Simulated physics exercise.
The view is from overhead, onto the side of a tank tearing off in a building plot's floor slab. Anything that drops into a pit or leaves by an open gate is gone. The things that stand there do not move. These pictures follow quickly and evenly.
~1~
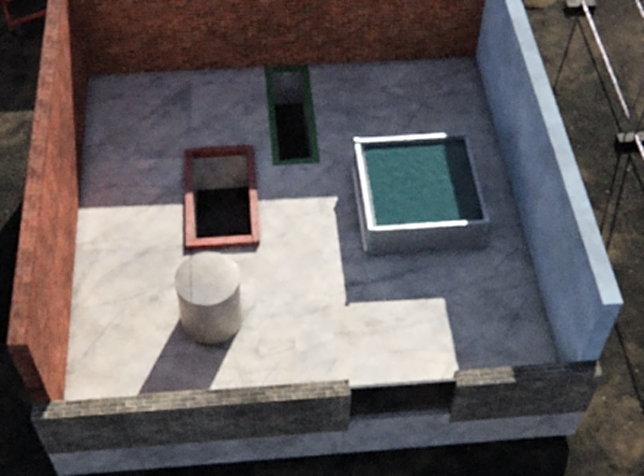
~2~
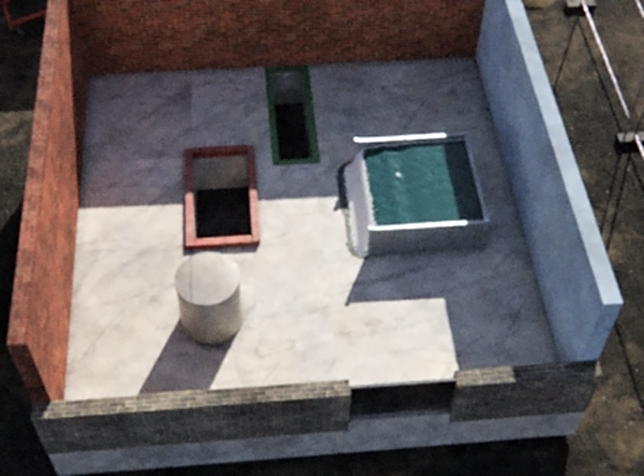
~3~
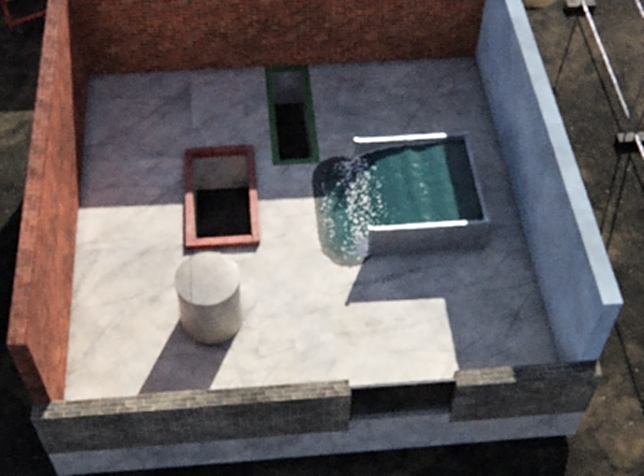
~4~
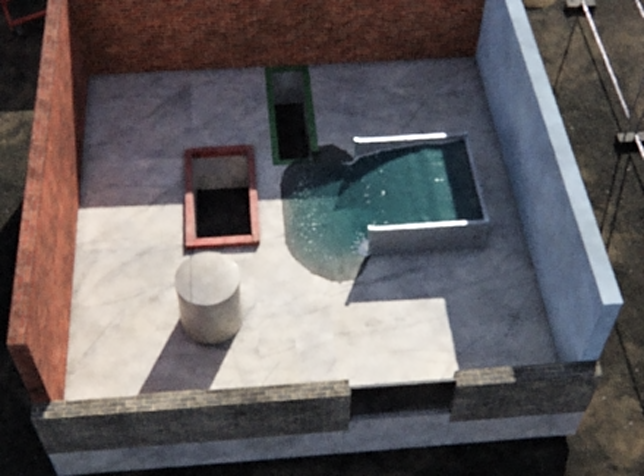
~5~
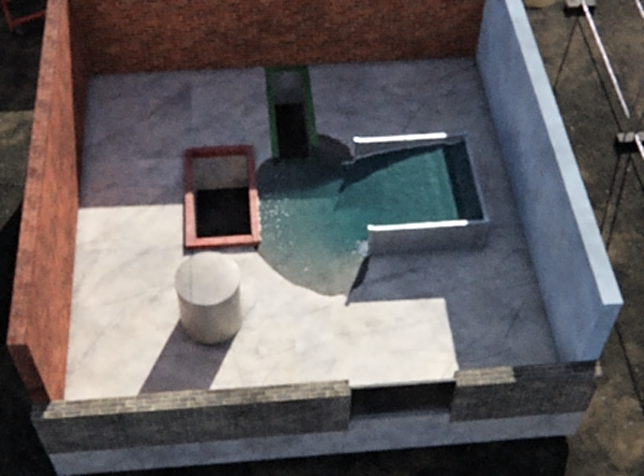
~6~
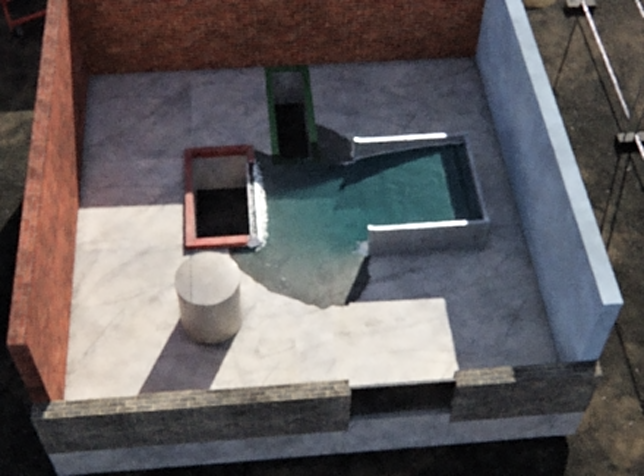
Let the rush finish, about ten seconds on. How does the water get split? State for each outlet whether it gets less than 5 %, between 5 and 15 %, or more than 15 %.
Result: The gate pulls in barely a drop - beneath five per cent; the red pit pulls in a good deal - past fifteen per cent; the green pit pulls in a good deal - past fifteen per cent.
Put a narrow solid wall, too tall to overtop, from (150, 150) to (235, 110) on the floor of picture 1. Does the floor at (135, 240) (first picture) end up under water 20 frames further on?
Finding: Waterlogged.
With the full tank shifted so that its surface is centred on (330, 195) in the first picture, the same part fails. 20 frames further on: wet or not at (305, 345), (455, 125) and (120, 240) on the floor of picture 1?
As listed: Wet, free of water, under water.
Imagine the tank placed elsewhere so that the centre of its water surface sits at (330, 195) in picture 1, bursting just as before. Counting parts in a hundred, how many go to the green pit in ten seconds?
Result, green pit: 10 percent after ten seconds.
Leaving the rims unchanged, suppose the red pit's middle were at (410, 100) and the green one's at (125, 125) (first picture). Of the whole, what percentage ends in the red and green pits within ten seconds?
The red pit receives 0 per cent and the green pit 35 per cent.
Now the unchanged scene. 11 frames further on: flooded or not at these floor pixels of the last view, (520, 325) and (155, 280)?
Well, the first is dry underfoot and the second is wet underfoot.
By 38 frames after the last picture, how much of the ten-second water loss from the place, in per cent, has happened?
Near 90 in a hundred.
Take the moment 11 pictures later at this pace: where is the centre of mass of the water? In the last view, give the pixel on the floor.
About (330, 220) in the last view.
A moment on, water covers 15 % of the floor; the gate 0 %, the red pit 8 %, the green pit 2 %.
Next, water covers 25 % of the floor; the gate 0 %, the red pit 17 %, the green pit 6 %.
Then, water covers 35 % of the floor; the gate 0 %, the red pit 22 %, the green pit 11 %.
Later, water covers 55 % of the floor; the gate 0 %, the red pit 22 %, the green pit 19 %.
In the end, water covers 70 % of the floor; the gate 0 %, the red pit 22 %, the green pit 24 %.
